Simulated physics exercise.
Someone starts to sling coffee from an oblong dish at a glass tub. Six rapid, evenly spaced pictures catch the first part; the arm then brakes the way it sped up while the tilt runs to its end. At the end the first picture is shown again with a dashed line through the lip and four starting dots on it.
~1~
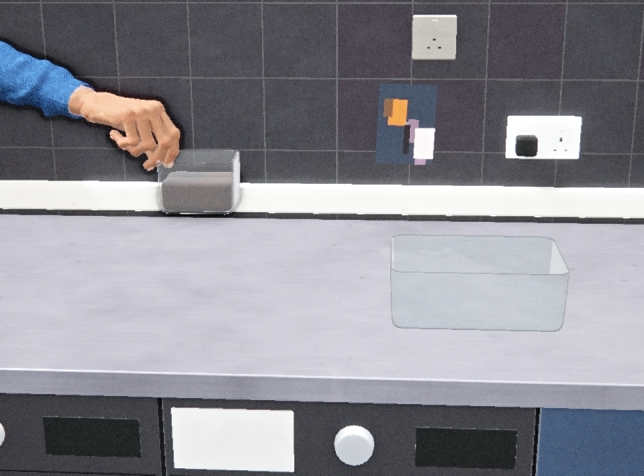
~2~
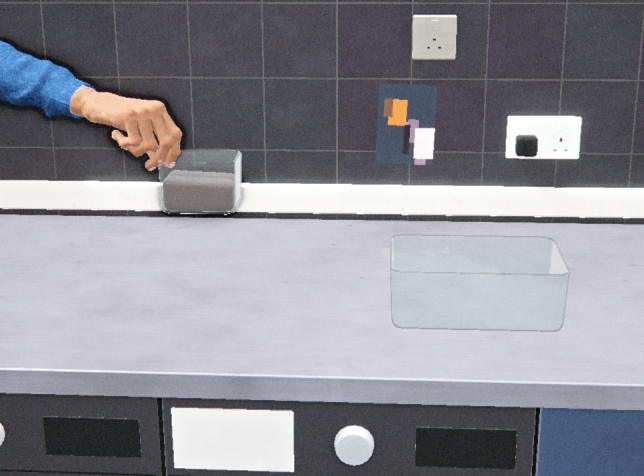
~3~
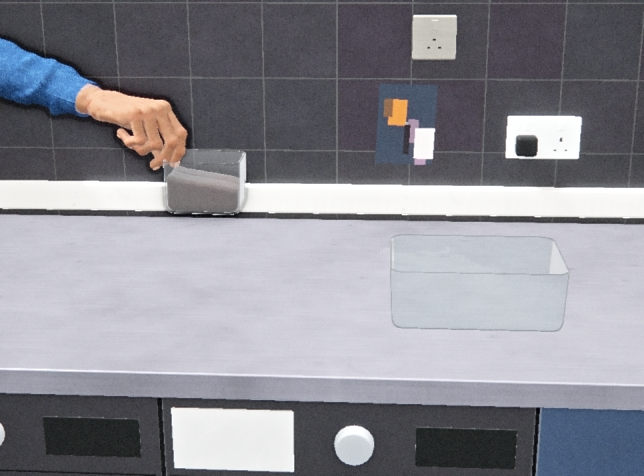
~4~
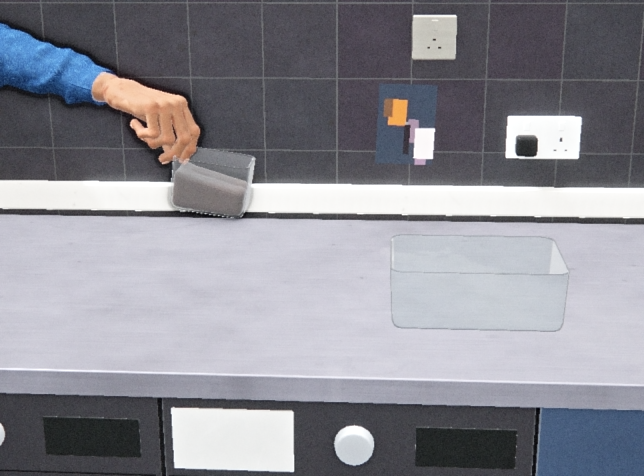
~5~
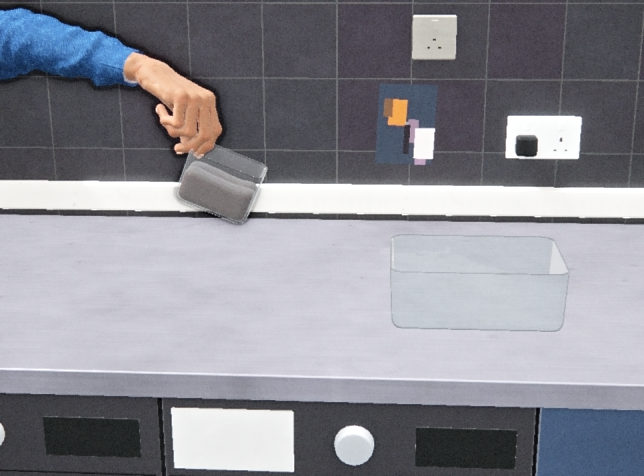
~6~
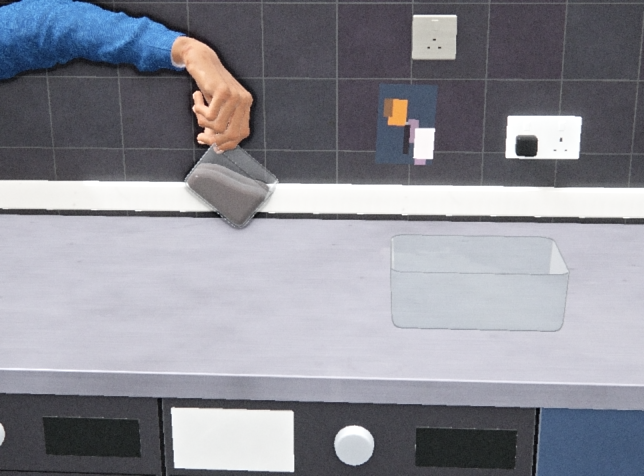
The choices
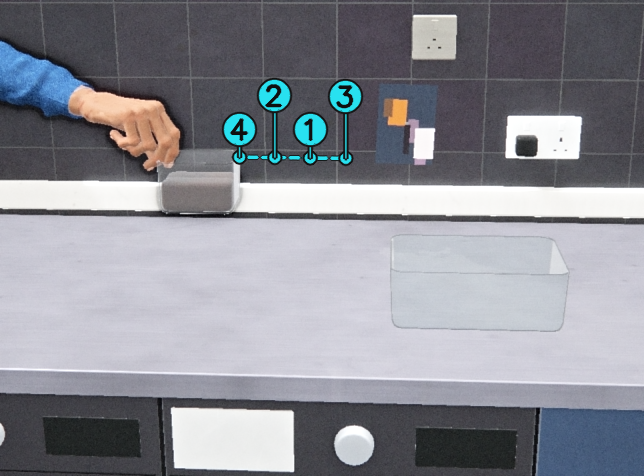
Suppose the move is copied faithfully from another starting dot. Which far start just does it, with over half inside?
Spot 1.
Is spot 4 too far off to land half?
Yes, it does.
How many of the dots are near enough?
Two of them.
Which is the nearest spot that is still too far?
That would be 2.
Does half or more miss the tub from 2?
Yes, that goes wrong.
On the marked copy, 1 at (310, 157); 2 at (274, 157); 3 at (345, 158); 4 at (239, 157).
For spot 1, about 91 % lands in the tub, 2 % falls short and 7 % goes beside or beyond.
For spot 2, about 1 % lands in the tub, 94 % falls short and 4 % goes beside or beyond.
For spot 3, about 91 % lands in the tub, 1 % falls short and 8 % goes beside or beyond.
For spot 4, about 0 % lands in the tub, 100 % falls short.
